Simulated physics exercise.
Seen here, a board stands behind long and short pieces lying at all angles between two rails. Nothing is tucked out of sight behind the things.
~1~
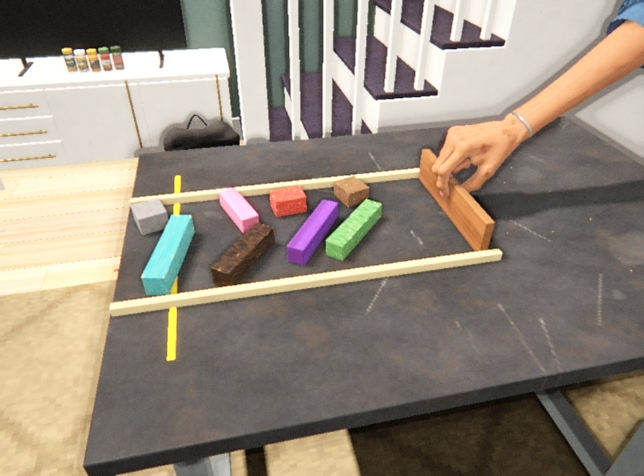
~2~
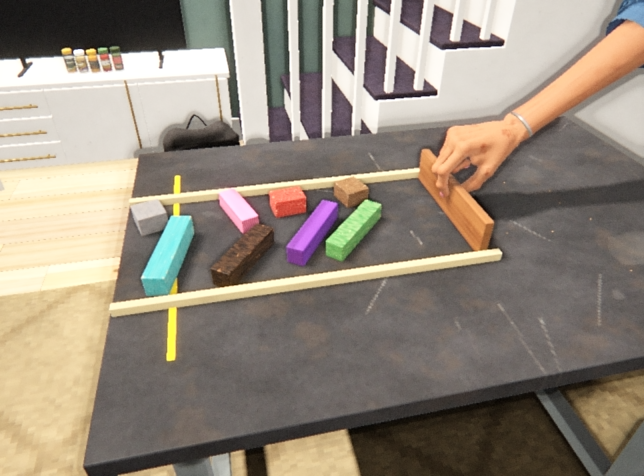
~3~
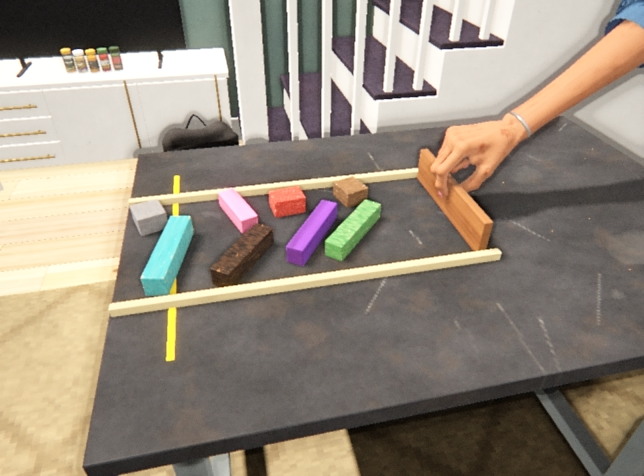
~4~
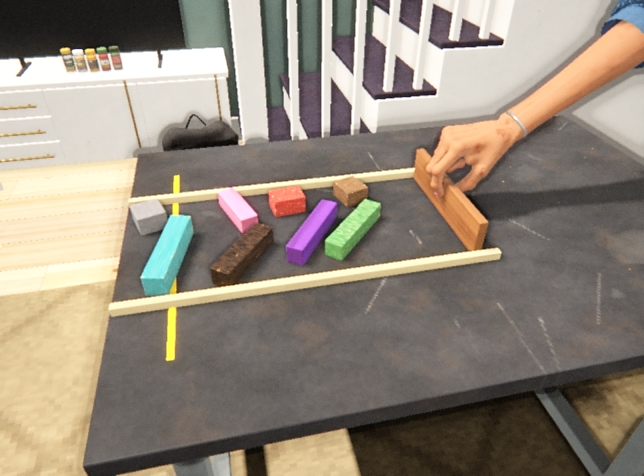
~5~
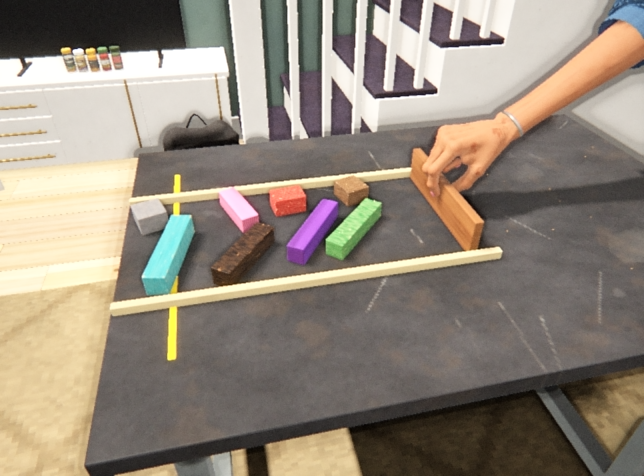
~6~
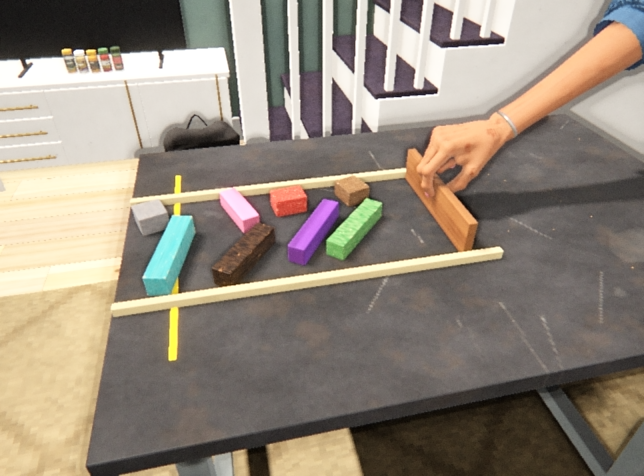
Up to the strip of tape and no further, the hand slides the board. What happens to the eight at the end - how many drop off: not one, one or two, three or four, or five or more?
The count that comes down will most likely be three, maybe four.
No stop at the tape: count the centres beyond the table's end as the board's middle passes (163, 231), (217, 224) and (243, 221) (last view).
Respectively, 5, 1 and 0.
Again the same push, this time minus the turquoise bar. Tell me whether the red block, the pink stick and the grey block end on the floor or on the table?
The red block holds on; the pink stick is lost; the grey block comes down.
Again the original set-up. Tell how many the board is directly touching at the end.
My count gives 2.
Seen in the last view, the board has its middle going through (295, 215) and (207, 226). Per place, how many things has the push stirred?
First 6, then 8.
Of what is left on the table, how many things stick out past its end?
Number: 2.
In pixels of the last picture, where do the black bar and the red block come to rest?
The first comes to rest at (121, 272), and the second at (132, 218).
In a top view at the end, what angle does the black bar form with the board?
Out of line by around 0°.
A little later, none off yet; grey block at rest near (151, 217); turquoise bar at rest near (172, 253); black bar at rest near (246, 254).
Next, none off yet; grey block at rest near (151, 217); turquoise bar moving near (163, 254); black bar shifted a little near (214, 259).
When it is over, the number that fall off is three or four; down, pink stick, turquoise bar and grey block.
